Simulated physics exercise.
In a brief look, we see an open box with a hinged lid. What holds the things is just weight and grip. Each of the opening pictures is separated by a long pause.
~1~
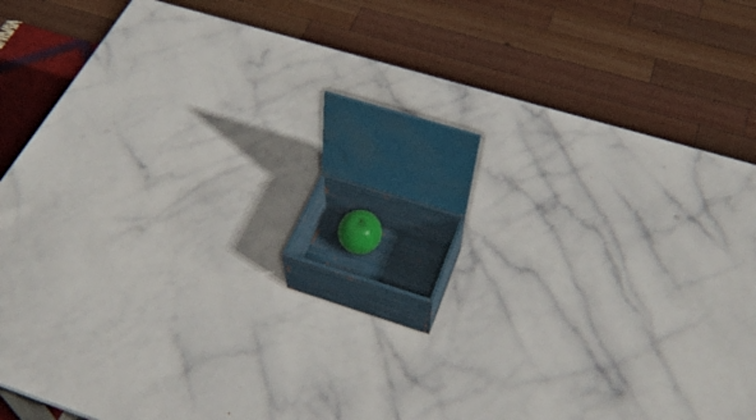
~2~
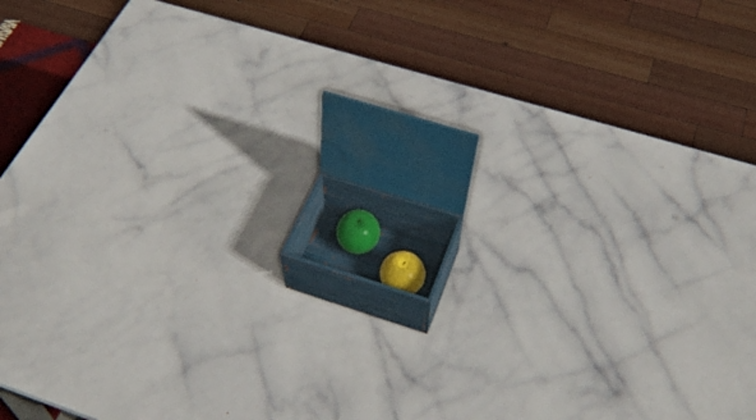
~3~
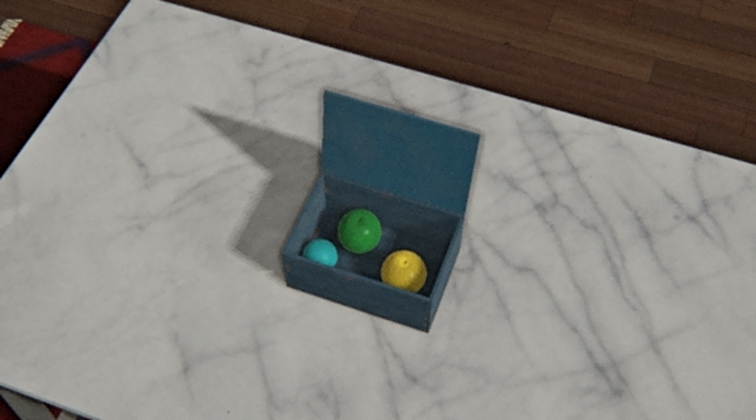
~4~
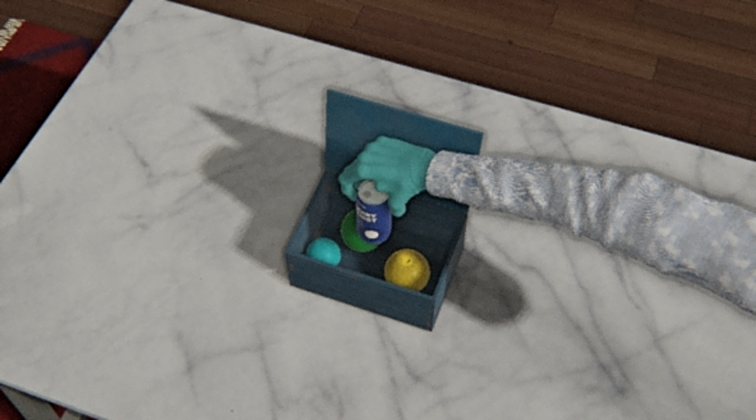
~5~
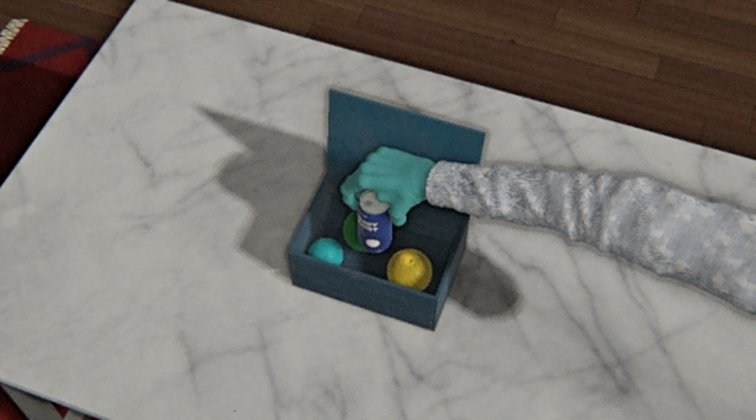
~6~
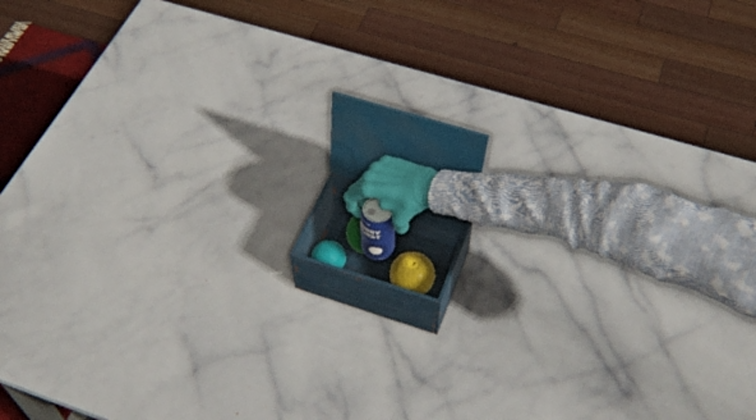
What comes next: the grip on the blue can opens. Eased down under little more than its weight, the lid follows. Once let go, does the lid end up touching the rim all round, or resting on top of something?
The lid ends up resting on top of something.
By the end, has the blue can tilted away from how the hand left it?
Simply put, the blue can remains unturned.
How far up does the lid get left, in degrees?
It stays some 10° above the rim.
Then, 0.90 s past the last view, lid starting down; blue can displaced about its own width near (363, 262); green apple displaced a little; yellow apple displaced a little.
Then, 1.70 s past the last view, lid 44° above the rim; blue can displaced about its own width near (363, 262); green apple displaced a little; yellow apple displaced a little.
Finally, lid 9° above the rim; moved from the start, green apple and blue can; the other 2 still in place. Final places as the last picture's camera would see them, blue can near (363, 262).
